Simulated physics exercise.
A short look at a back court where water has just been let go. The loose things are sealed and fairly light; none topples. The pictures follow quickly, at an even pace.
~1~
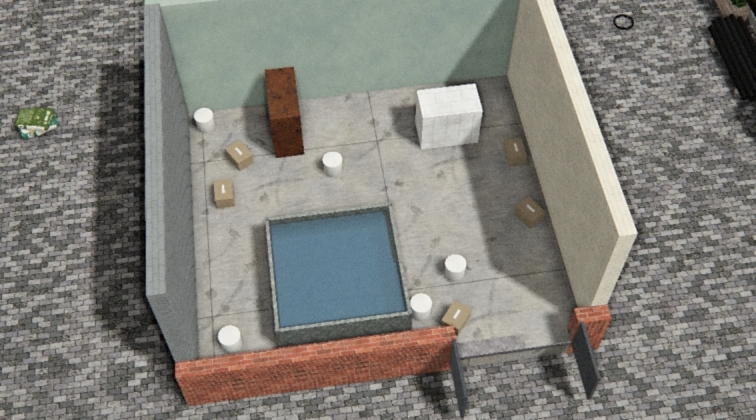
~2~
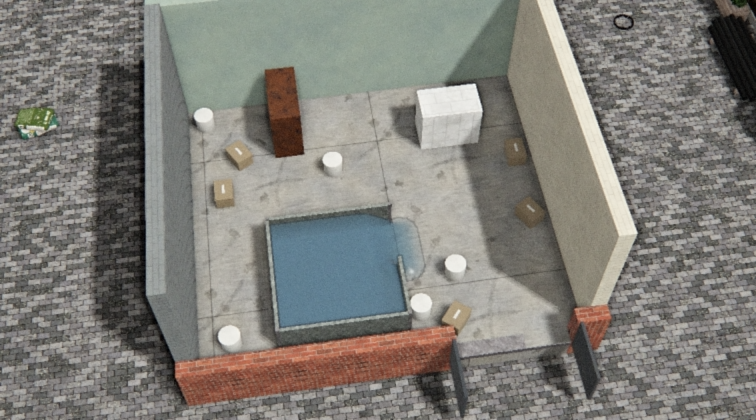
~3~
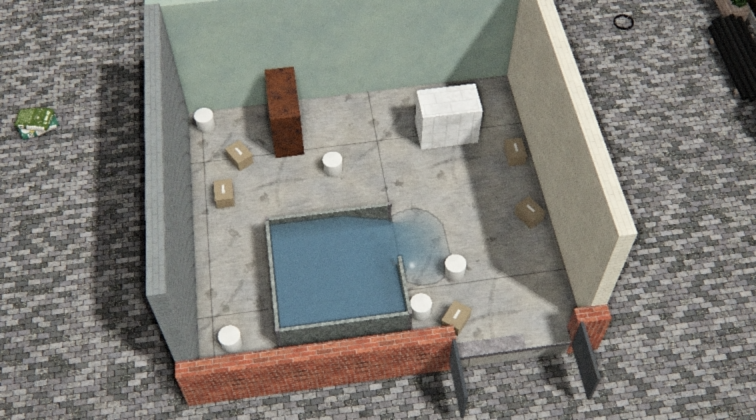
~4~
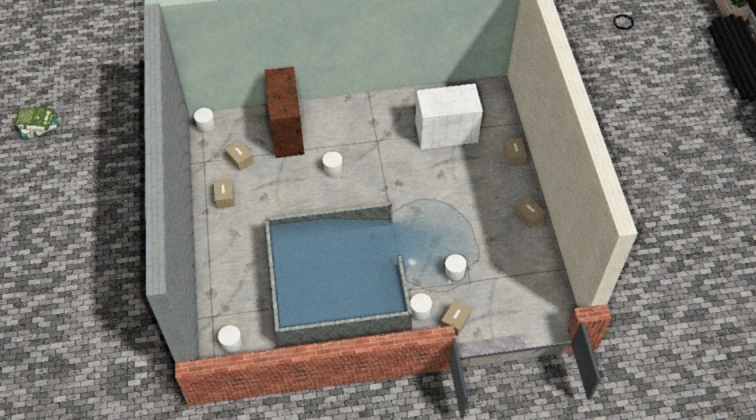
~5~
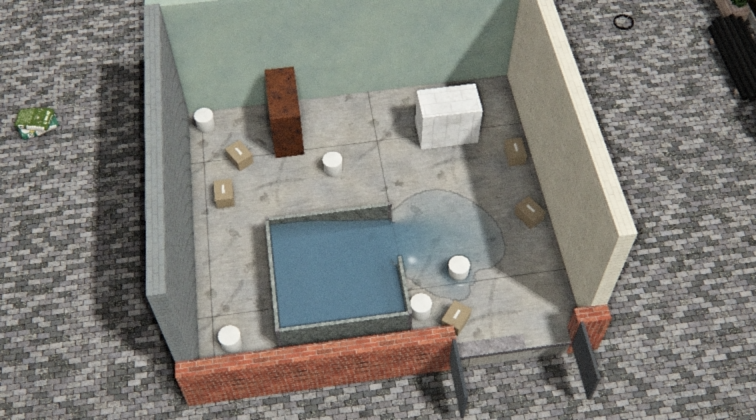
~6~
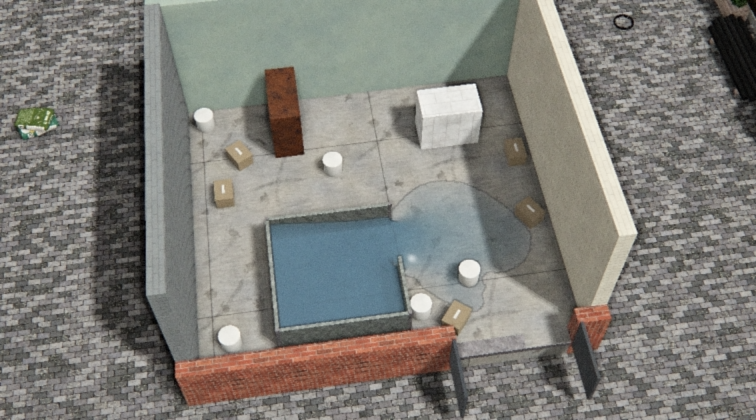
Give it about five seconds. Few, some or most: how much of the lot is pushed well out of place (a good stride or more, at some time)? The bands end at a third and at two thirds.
That comes to under a third.
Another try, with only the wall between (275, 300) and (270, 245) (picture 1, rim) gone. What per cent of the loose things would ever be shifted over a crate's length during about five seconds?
Roughly 50 per cent.
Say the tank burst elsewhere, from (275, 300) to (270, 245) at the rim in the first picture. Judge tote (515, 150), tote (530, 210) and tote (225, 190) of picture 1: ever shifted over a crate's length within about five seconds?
As listed: No, under that, that far or more.
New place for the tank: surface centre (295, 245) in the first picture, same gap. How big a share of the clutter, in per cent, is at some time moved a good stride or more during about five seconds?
Some 30 per cent.
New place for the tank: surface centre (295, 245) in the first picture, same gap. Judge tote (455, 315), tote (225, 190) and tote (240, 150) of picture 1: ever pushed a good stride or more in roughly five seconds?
As listed: Short of that, short of that, less than that.
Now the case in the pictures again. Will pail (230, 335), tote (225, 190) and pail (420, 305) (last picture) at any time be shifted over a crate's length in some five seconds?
In that order: No, not that far, no.
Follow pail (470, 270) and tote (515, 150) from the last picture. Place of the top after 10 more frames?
At about (533, 307) and (514, 107).
A moment on, 1 of 10 are well off their spots; 0 afloat.
Next, 2 of 10 are well off their spots; 2 afloat.
Later, 3 of 10 are well off their spots; 1 afloat.
In the end, 3 of 10 are well off their spots, and 3 have been at some point; 2 afloat.
